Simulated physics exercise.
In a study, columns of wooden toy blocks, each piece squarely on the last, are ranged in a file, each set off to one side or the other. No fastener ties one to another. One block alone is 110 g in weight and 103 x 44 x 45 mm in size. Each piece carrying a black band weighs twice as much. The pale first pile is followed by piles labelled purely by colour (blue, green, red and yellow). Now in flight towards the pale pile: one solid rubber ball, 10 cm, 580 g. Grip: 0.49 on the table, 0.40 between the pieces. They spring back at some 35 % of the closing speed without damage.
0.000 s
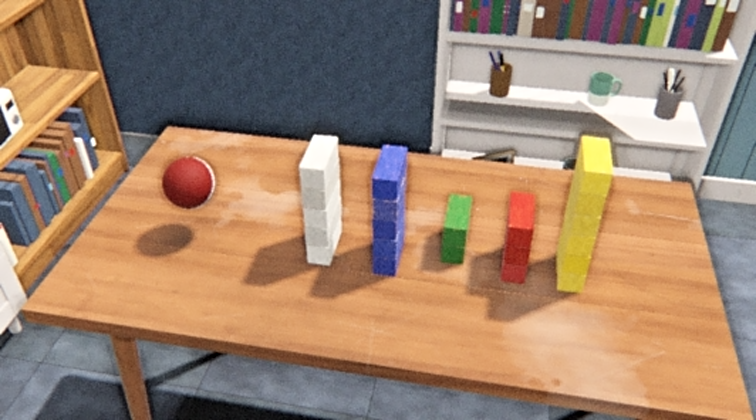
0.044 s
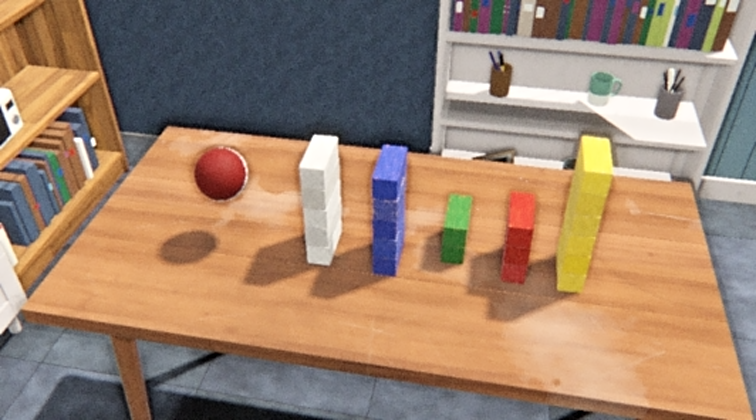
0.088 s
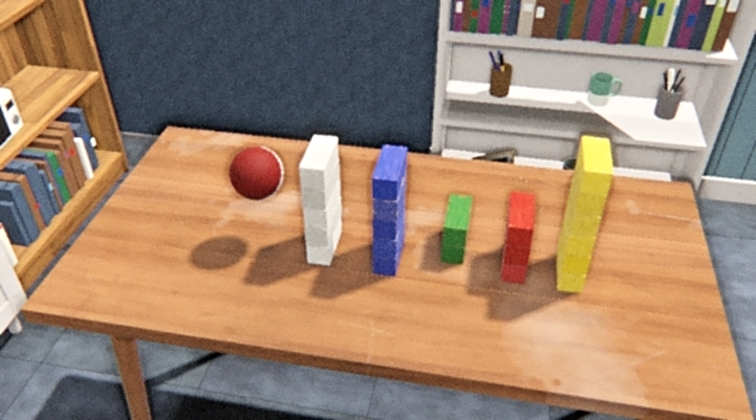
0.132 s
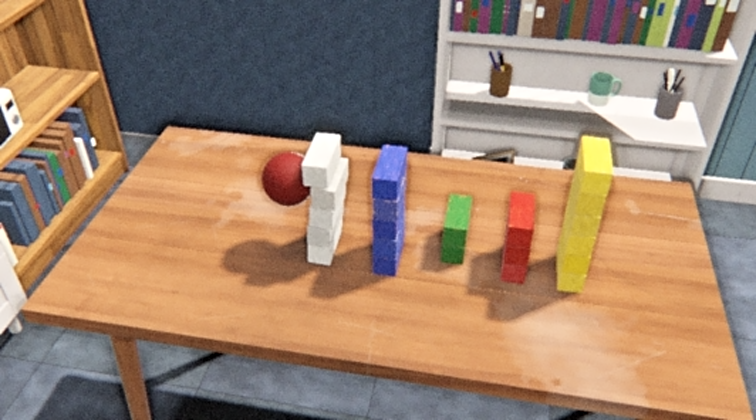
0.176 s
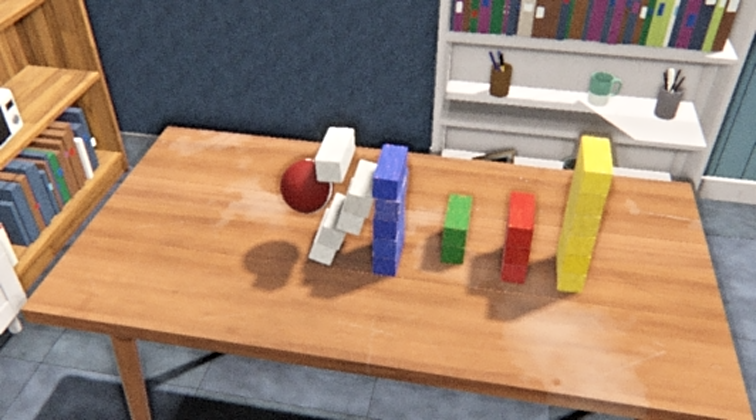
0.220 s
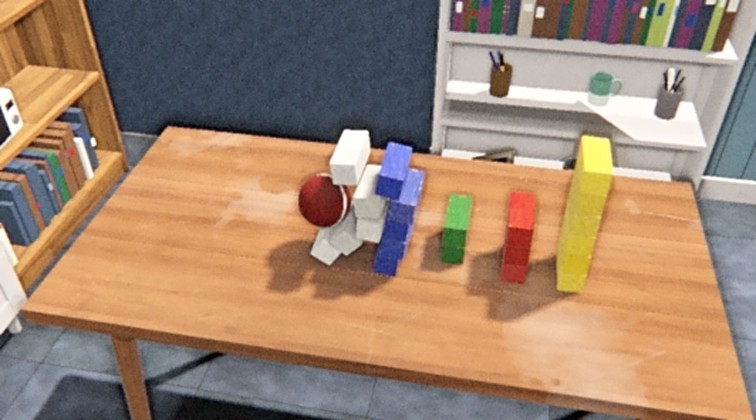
On a wooden table, a red ball flew in from the left past nothing but air and struck the white block stack, which buckled rightward into the blue one, shifting its upper blocks.
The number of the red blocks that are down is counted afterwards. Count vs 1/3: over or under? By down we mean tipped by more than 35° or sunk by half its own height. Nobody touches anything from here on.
Under.
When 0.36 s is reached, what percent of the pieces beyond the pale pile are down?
At that instant, 25 percent.
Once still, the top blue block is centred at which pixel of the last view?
I'd place it at about (445, 330) in the final view.
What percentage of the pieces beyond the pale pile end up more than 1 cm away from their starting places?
Shifted share: 55 %.
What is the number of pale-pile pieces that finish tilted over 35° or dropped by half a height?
Count: 5 pale pieces.
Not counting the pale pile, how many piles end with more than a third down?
In total, 2.
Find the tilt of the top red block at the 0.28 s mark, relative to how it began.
Something like 0°, more or less.
After 0.28 s, 4 of the pale pile down; none of the 3 red blocks down (0 of 16 in all colours); top red block unmoved; top blue block 19° from how it stood.
After 0.36 s, 5 of the pale pile down; none of the 3 red blocks down (4 of 16 in all colours); top red block unmoved; top blue block 11° from how it stood, 8 cm lower.
After 0.66 s, 5 of the pale pile down; none of the 3 red blocks down (5 of 16 in all colours); top red block 11° from how it stood; top green block on its side.
In the end (1.4 s), 5 of the pale pile down; none of the 3 red blocks down (5 of 16 in all colours); top red block 11° from how it stood; top blue block on its side. That is 0 per cent. From the last view, middles, top red block near (543, 222), top blue block near (445, 330).
